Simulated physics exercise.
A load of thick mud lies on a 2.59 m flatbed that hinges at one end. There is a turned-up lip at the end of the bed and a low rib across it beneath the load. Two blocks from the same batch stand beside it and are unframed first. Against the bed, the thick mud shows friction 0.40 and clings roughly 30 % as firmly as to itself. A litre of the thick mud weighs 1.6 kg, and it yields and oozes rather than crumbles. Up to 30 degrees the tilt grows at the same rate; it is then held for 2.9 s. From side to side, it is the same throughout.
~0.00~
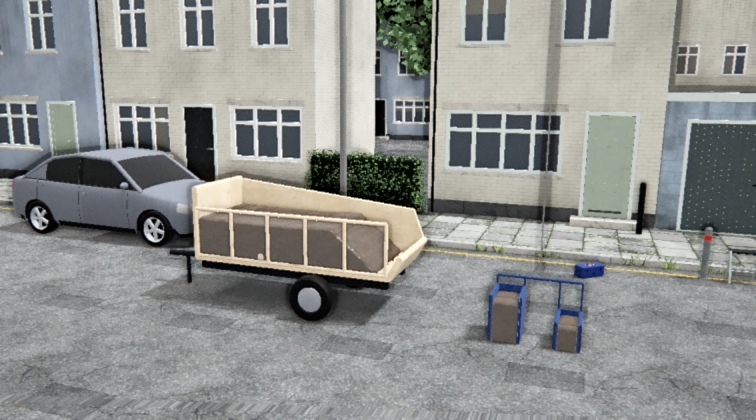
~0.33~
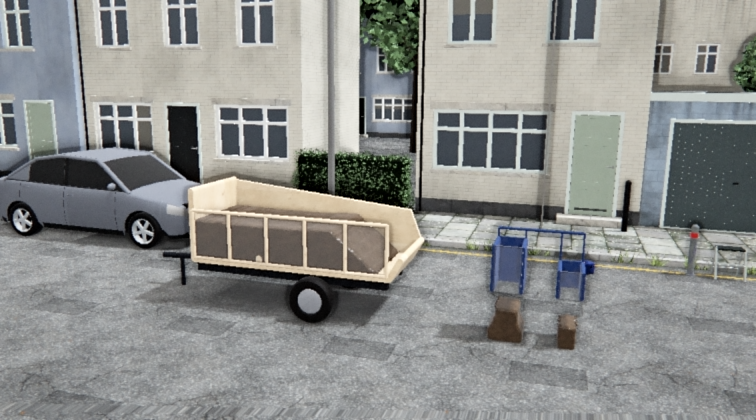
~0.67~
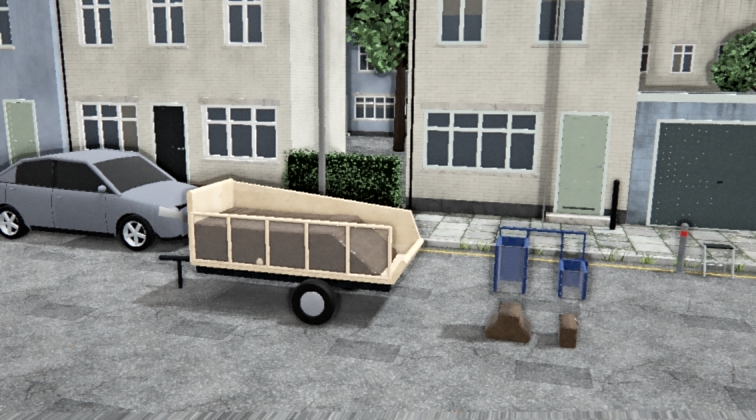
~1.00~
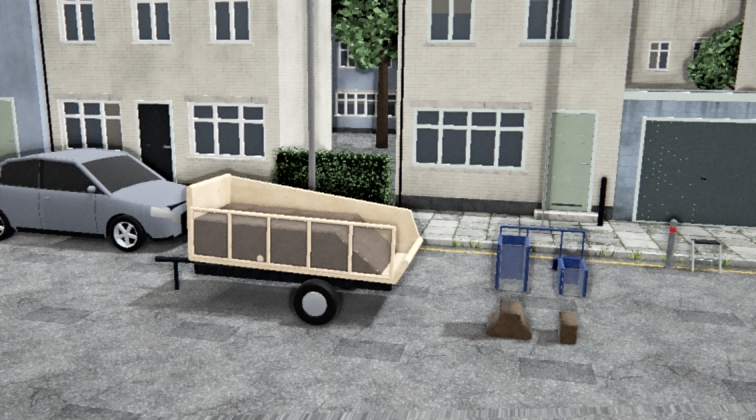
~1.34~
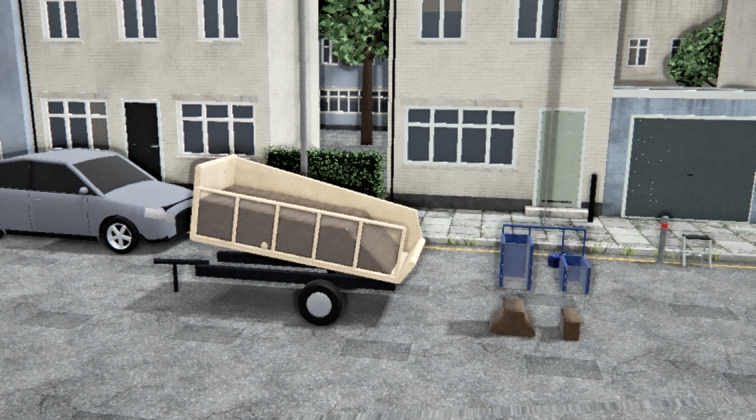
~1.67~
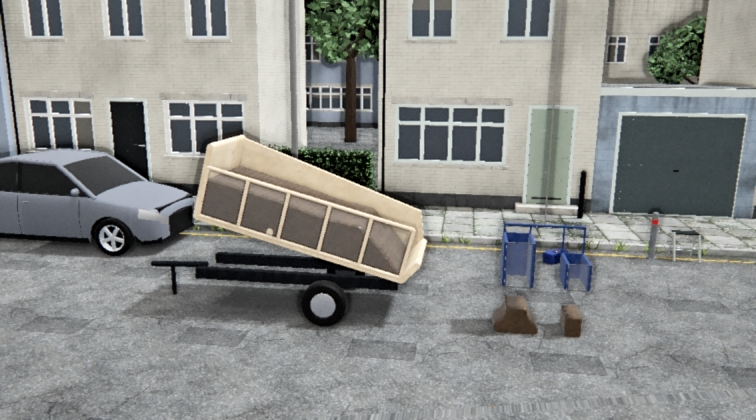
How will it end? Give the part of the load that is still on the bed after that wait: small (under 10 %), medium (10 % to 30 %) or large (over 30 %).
The part of the load that is still on the bed after that wait is large, over 30 %.
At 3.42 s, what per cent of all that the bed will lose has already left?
About 70 %.
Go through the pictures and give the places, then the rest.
In the first picture, top of the high end at (197, 190), tilt 0 degrees; leading edge of the thick mud at (372, 270); blocks stand 47 cm, 26 cm (left to right).
In the second picture, top of the high end at (193, 191), tilt 0 degrees; leading edge of the thick mud at (372, 271); blocks stand 38 cm, 26 cm (left to right).
In the third picture, top of the high end at (192, 194), tilt 0 degrees; leading edge of the thick mud at (375, 272); blocks stand 32 cm, 26 cm (left to right).
In the fourth picture, top of the high end at (192, 189), tilt 2 degrees; leading edge of the thick mud at (379, 272); blocks stand 32 cm, 26 cm (left to right).
In the fifth picture, top of the high end at (201, 169), tilt 8 degrees; leading edge of the thick mud at (387, 271); blocks stand 32 cm, 26 cm (left to right).
In the sixth picture, top of the high end at (213, 148), tilt 15 degrees; leading edge of the thick mud at (398, 272); blocks stand 32 cm, 26 cm (left to right).
After 2.19 s, the tilt is 25 degrees and 100 % is on the bed.
After 2.81 s, the tilt is 30 degrees and 88 % is on the bed.
After 3.42 s, the tilt is 30 degrees and 56 % is on the bed.
After 4.04 s, the tilt is 30 degrees and 38 % is on the bed.
After 5.51 s, at the end, the tilt is 30 degrees and 36 % is on the bed.
